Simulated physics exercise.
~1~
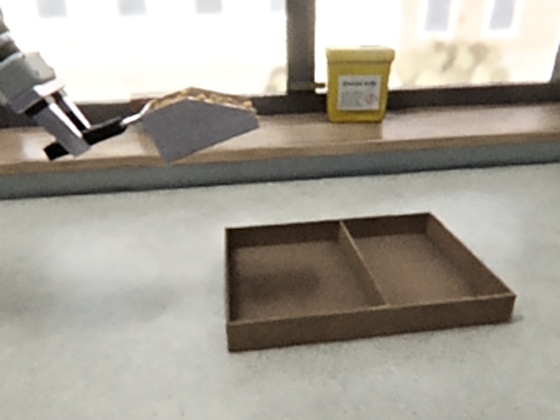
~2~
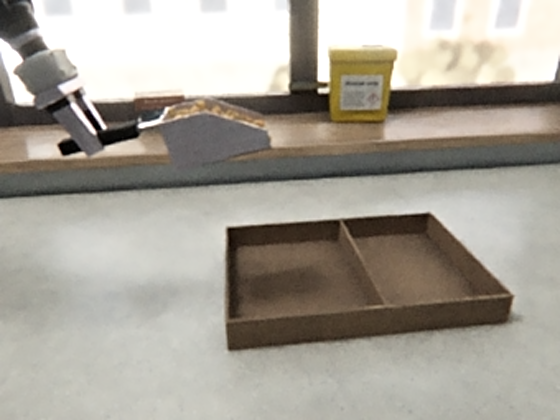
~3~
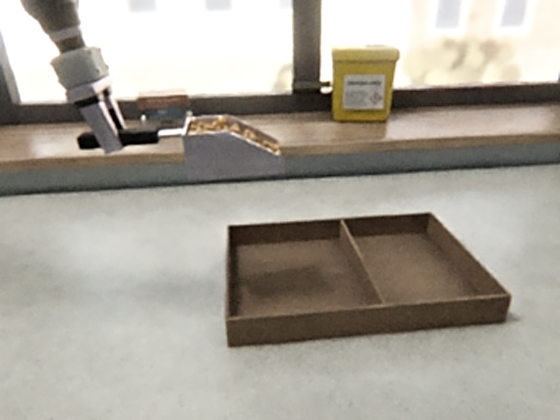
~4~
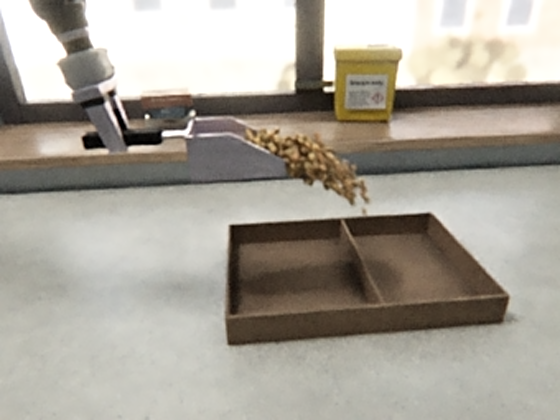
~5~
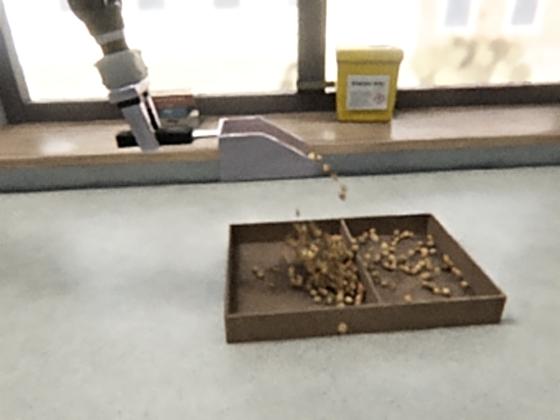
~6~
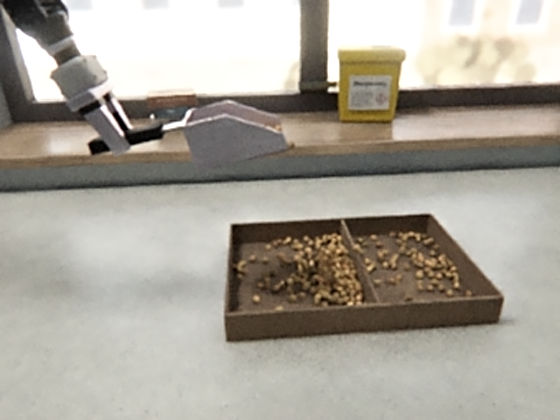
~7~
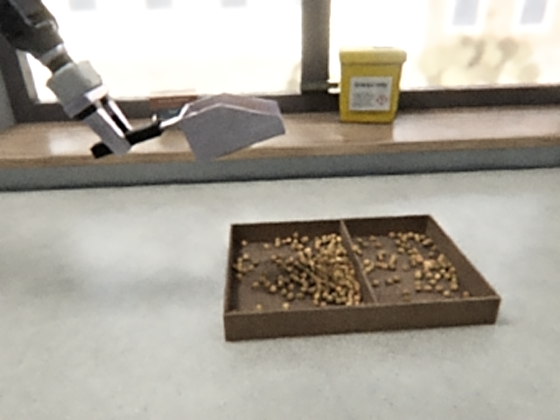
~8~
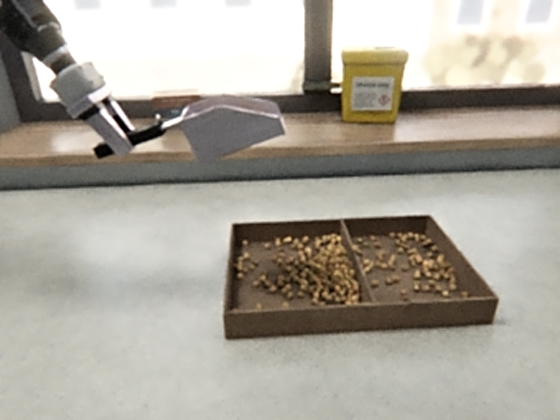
On a pale tabletop by a bright window, a robot arm holds a grey scoop loaded with dried chickpeas, up and to the left of a brown tray split in two by a cross wall. The arm carries the scoop right and slightly down, tipping its front lower. Chickpeas pour over the lip in a thick stream and scatter into both parts of the tray. The scoop then draws back left and tilts backward, and the flow stops. Finally it hangs still, while the chickpeas lie heaped in the left part and more thinly spread in the right.
